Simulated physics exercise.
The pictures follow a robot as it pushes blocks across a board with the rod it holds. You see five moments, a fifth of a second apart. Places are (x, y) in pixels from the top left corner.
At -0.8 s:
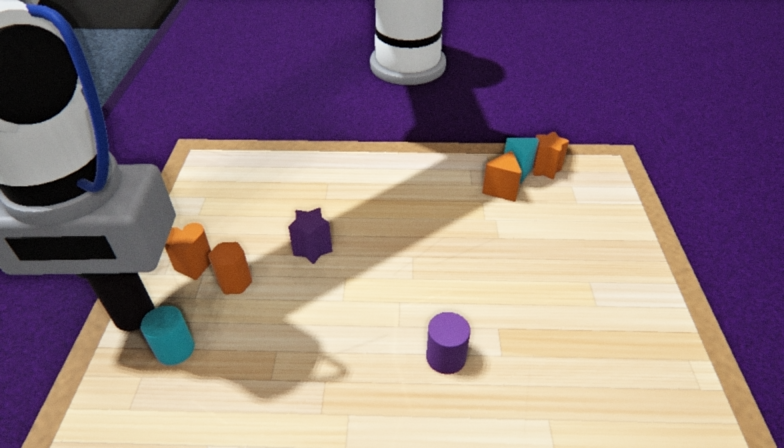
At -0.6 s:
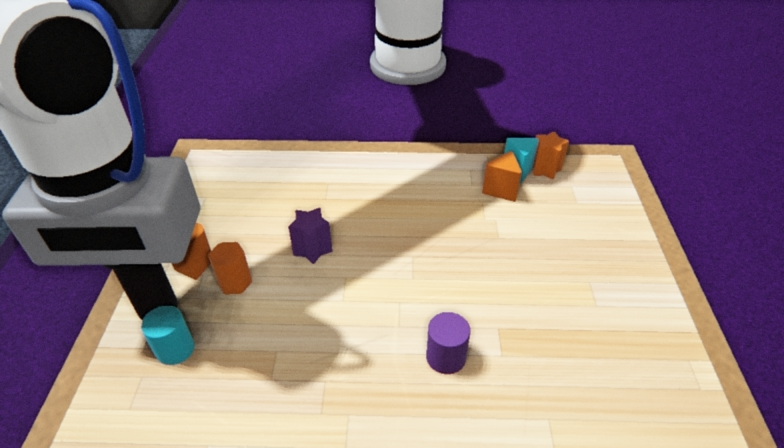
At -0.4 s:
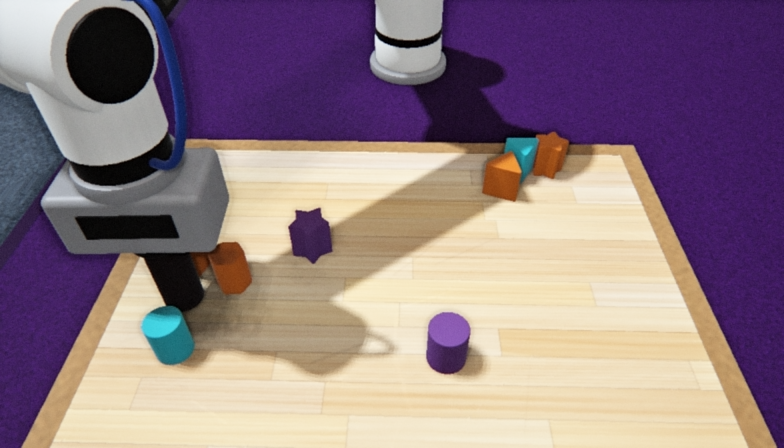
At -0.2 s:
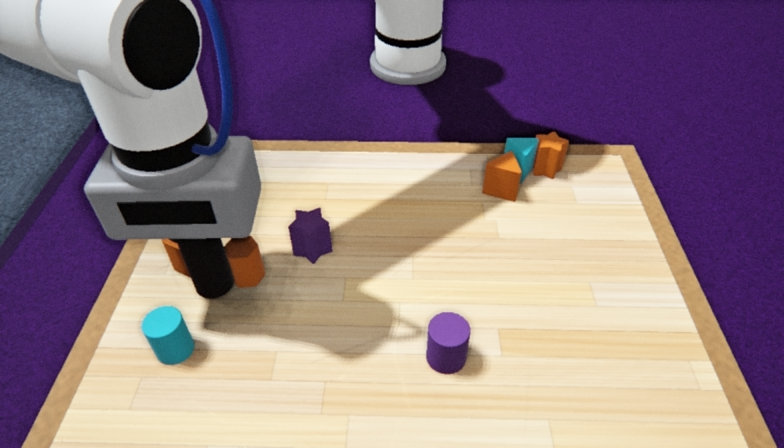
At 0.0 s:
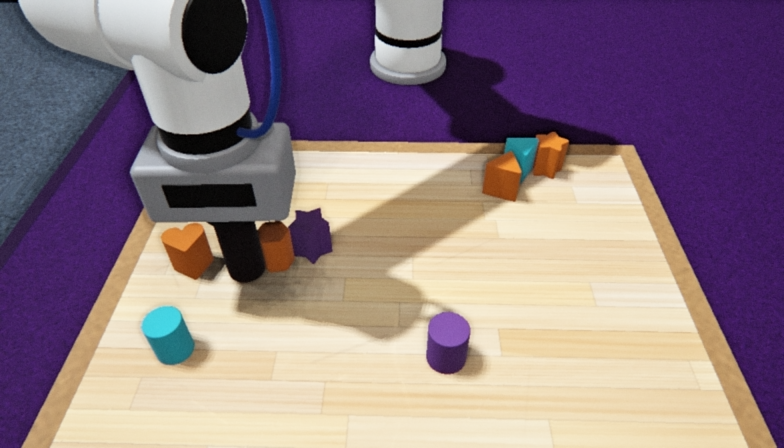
A white and grey robot arm with a black rod reaches over the left of a pale wooden board on purple carpet, seen from above by a still camera. A teal cylinder, orange heart-shaped block, orange hexagon and purple star sit on the left, a purple cylinder nearer the middle, three blocks at top right. The rod sweeps rightward past the heart and pushes the hexagon toward the star.
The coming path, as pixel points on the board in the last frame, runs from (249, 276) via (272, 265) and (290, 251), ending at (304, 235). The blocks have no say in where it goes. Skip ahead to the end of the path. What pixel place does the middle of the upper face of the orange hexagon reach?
I'd expect the centre of its top face to be at (329, 195).
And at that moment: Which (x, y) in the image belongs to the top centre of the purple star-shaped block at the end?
Near (356, 201).
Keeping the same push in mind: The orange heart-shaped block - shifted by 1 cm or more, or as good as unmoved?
It sits in its place.
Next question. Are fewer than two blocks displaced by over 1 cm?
I expect not.
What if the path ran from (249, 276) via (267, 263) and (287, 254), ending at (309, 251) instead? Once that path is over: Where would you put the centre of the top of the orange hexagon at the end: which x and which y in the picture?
Answer: (318, 200).
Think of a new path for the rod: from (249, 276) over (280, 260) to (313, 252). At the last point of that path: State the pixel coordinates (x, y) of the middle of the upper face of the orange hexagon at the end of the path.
Around pixel (324, 201).
What follows on the original path. Halfway along, rod (281, 250); orange hexagon (304, 211); purple star-shaped block (334, 207), turned 55° clockwise.
At the end, rod (303, 228); orange heart-shaped block not moved; orange hexagon (329, 195), turned 15° clockwise; purple star-shaped block (356, 201), turned 85° clockwise.
